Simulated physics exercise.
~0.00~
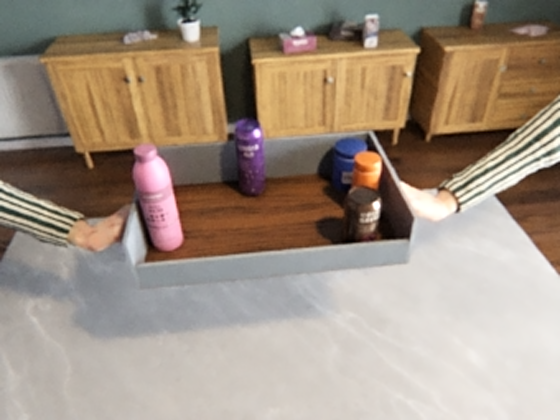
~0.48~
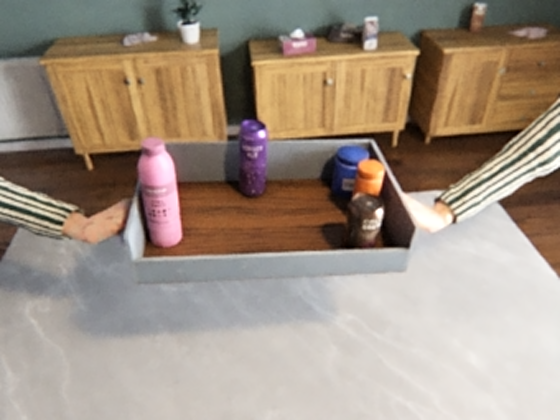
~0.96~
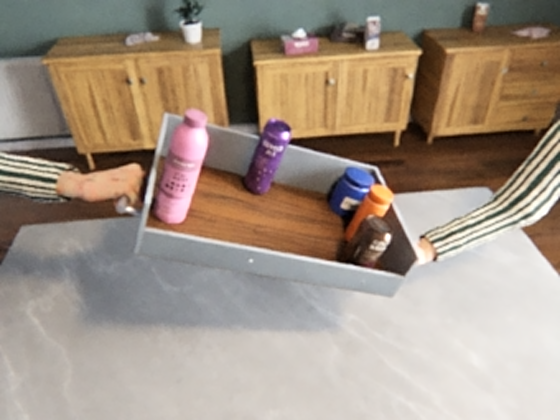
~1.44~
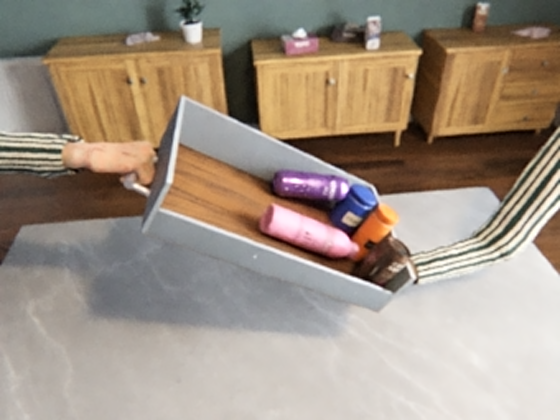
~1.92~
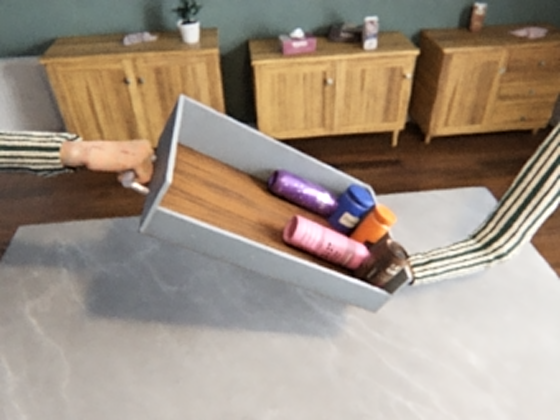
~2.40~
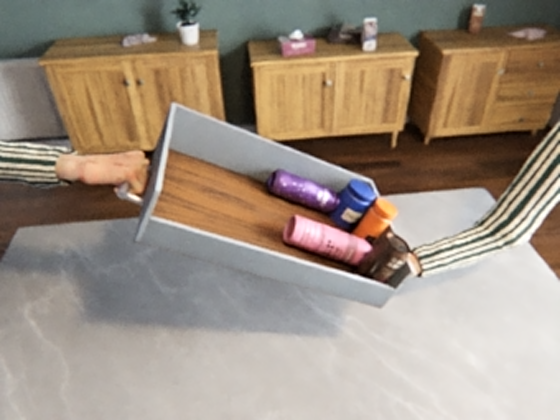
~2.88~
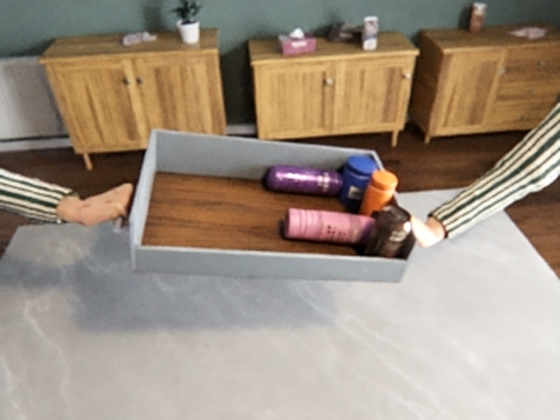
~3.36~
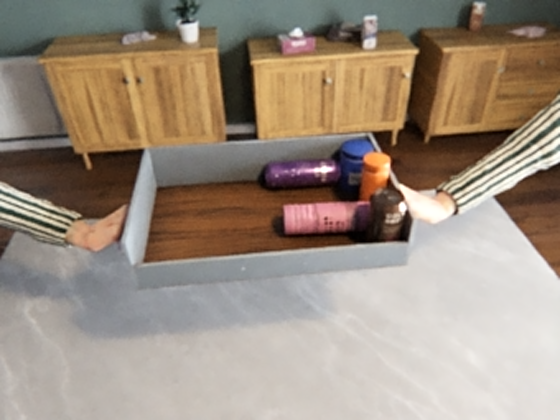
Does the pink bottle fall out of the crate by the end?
No, the pink bottle stays inside the crate, where it ends up lying on its side.
